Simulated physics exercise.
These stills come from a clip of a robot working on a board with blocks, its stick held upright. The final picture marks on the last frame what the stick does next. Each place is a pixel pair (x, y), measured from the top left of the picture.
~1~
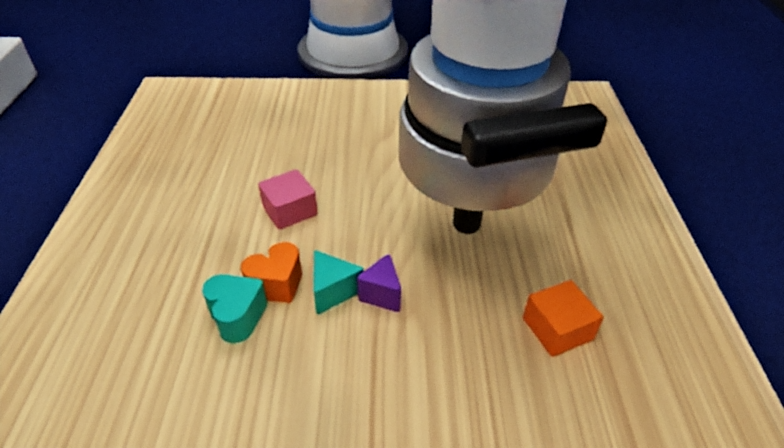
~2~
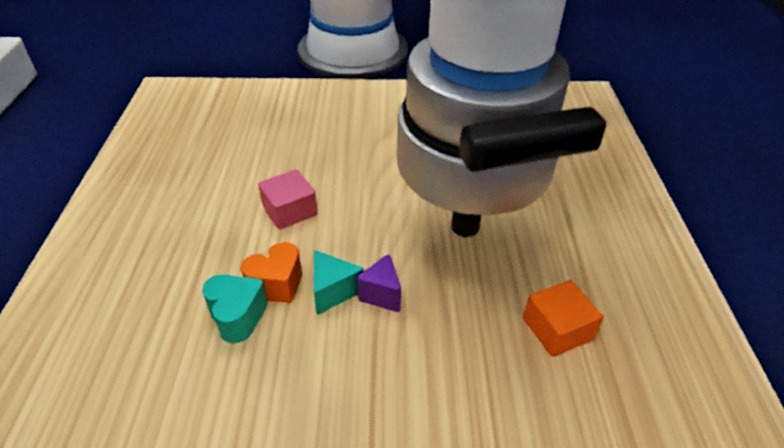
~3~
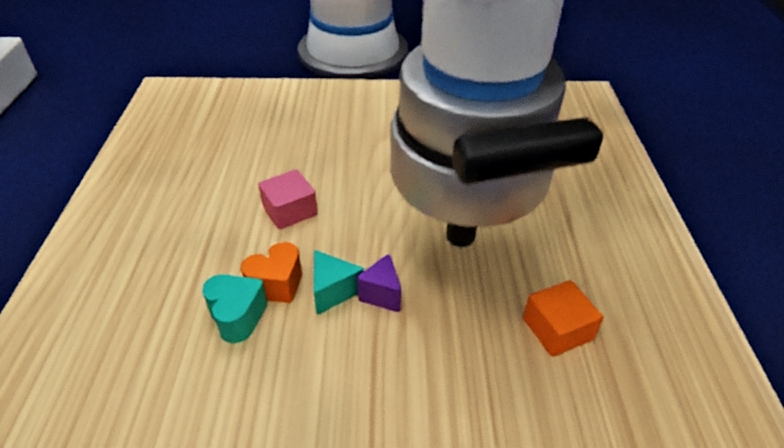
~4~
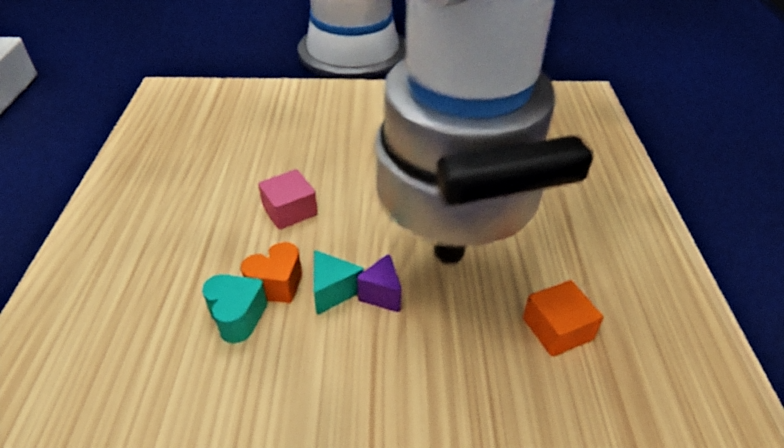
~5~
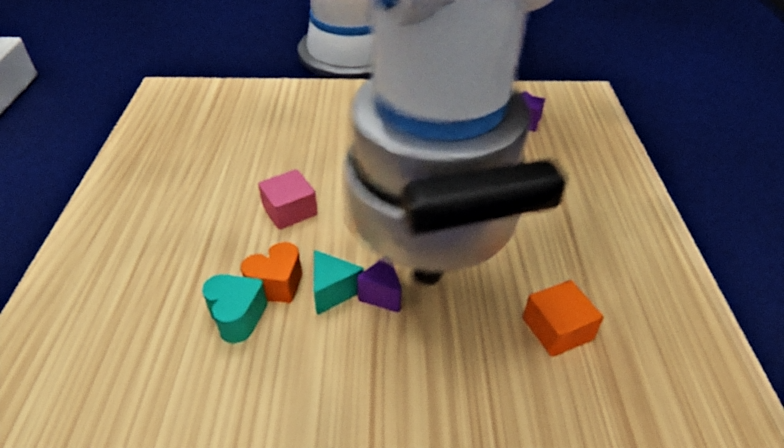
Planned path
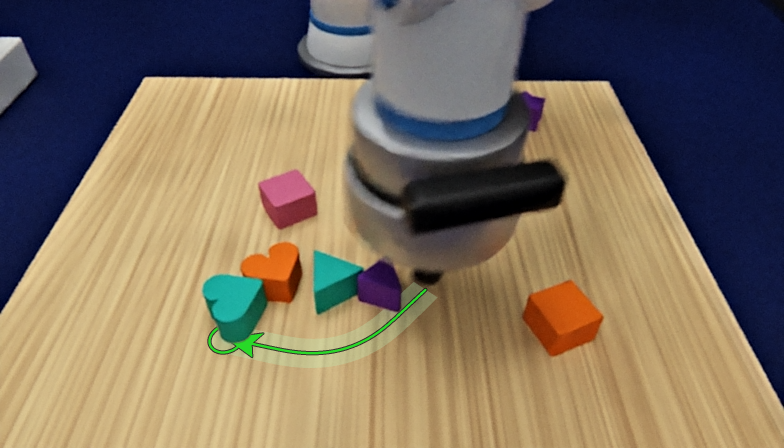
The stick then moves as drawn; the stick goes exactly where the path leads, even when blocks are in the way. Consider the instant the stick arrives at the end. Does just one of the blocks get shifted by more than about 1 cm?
It seems not.
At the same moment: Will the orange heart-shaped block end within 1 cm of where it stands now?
I expect so.
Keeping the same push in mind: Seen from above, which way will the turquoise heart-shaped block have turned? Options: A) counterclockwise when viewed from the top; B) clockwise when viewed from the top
(B)
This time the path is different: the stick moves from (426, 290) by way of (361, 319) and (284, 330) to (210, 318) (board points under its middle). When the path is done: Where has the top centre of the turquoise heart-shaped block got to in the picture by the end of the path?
The middle of its upper face should be somewhere near (178, 275).
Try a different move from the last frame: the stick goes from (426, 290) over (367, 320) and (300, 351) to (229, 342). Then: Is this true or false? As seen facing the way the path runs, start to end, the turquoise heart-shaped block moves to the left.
False
The line goes from (426, 290) over (376, 334) and (301, 353) to (226, 338).
What follows on the original path. One third of the way, stick (375, 320); purple triangular block (369, 283), turned 60° clockwise.
Two thirds of the way, stick (299, 339); purple triangular block (369, 283), turned 60° clockwise.
At the end, stick (222, 324); turquoise heart-shaped block (215, 283), turned 35° clockwise; orange heart-shaped block unmoved; turquoise triangular block unmoved; purple triangular block (369, 283), turned 60° clockwise.
